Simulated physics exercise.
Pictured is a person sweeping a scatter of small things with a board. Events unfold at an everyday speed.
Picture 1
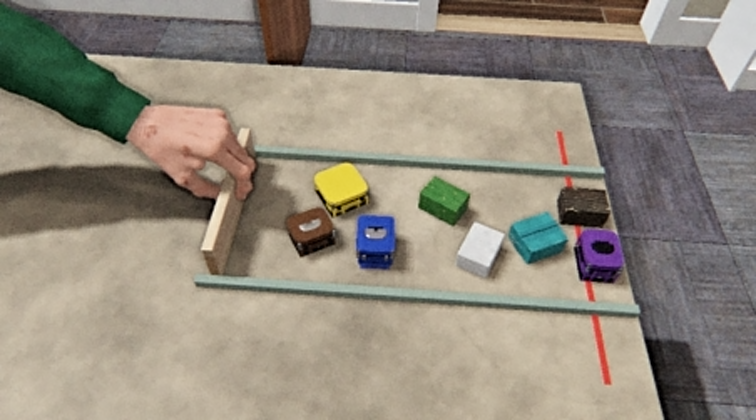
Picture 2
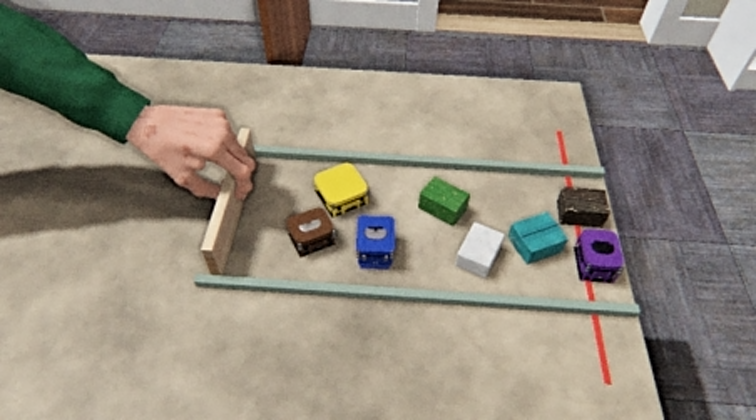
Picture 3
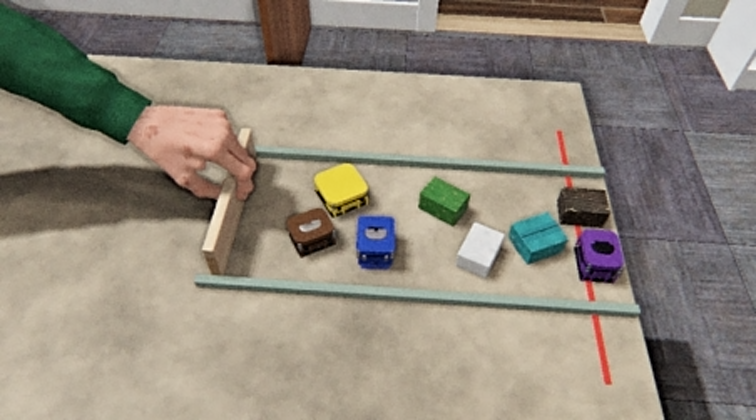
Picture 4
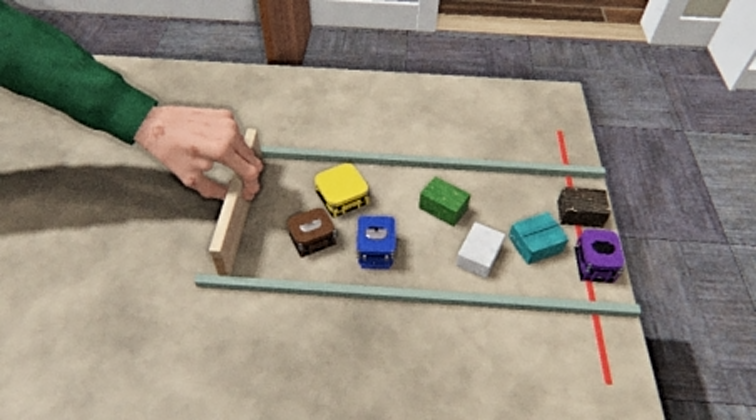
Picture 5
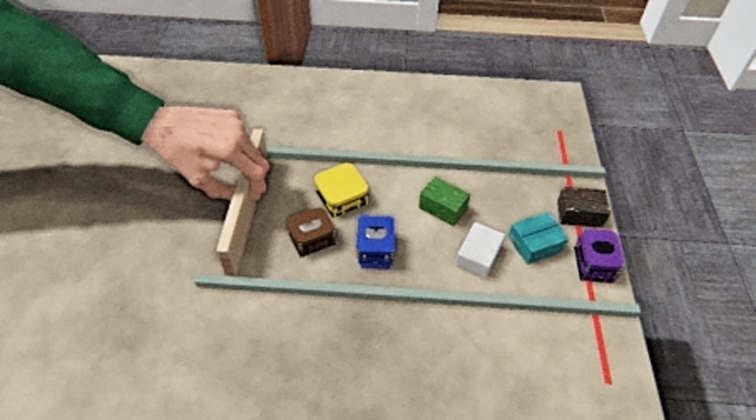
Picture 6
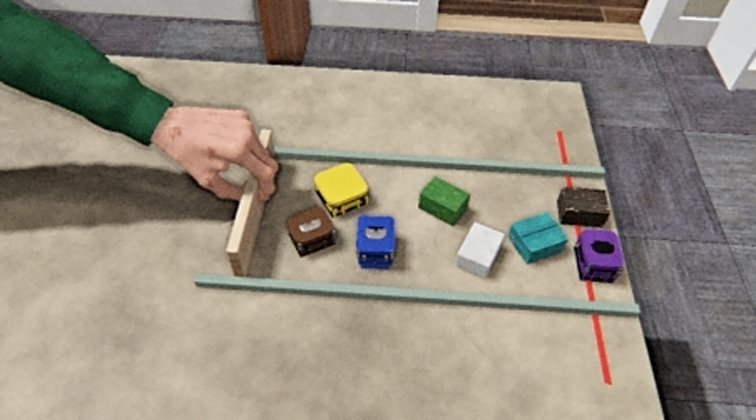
On a beige tabletop above a grey carpeted floor, a hand in a green sleeve holds a wooden board upright between two pale green rails, left of eight scattered small cases and blocks. The board stays still at first, then slides slightly right toward the brown and yellow cases, which remain in place.
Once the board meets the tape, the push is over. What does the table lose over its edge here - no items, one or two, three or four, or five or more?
It loses five or more items.
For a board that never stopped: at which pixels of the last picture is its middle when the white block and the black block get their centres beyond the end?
The middle is at (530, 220) when it's the white block, and at (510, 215) when it's the black block.
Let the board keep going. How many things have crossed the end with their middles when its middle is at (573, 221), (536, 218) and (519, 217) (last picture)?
6, 4 and 3.
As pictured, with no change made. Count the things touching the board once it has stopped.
It's touching 2 at the end.
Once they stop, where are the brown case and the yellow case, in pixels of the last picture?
In the last picture the brown case sits at (608, 261) while the yellow case sits at (600, 216).
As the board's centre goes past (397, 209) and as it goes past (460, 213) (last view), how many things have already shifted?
The count is 5 at the first point and 7 at the second.
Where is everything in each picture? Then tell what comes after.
The first frame shows purple case (598, 256); black block (583, 207); turquoise box (537, 238); board (232, 199); tape (579, 236).
The second frame shows black block (583, 207); brown case (311, 232).
The third frame shows turquoise box (538, 238); yellow case (341, 190).
The fourth frame shows purple case (599, 256); white block (480, 250).
The fifth frame shows black block (583, 207); green block (444, 201).
The sixth frame shows purple case (598, 256); black block (583, 207); turquoise box (538, 238); board (254, 200); tape (580, 236).
Early on, none off yet; purple case at rest near (598, 256); black block at rest near (583, 207); turquoise box at rest near (538, 238).
A while later, none off yet; purple case moving near (610, 257); black block at rest near (583, 207); turquoise box travelled about its own width near (566, 235).
Further along, two off so far; purple case down on the floor; black block leaning a little near (627, 210); turquoise box on its side near (634, 282).
Finally, the number that fall off is five or more; lost, blue case, green block, white block, turquoise box, black block and purple case.
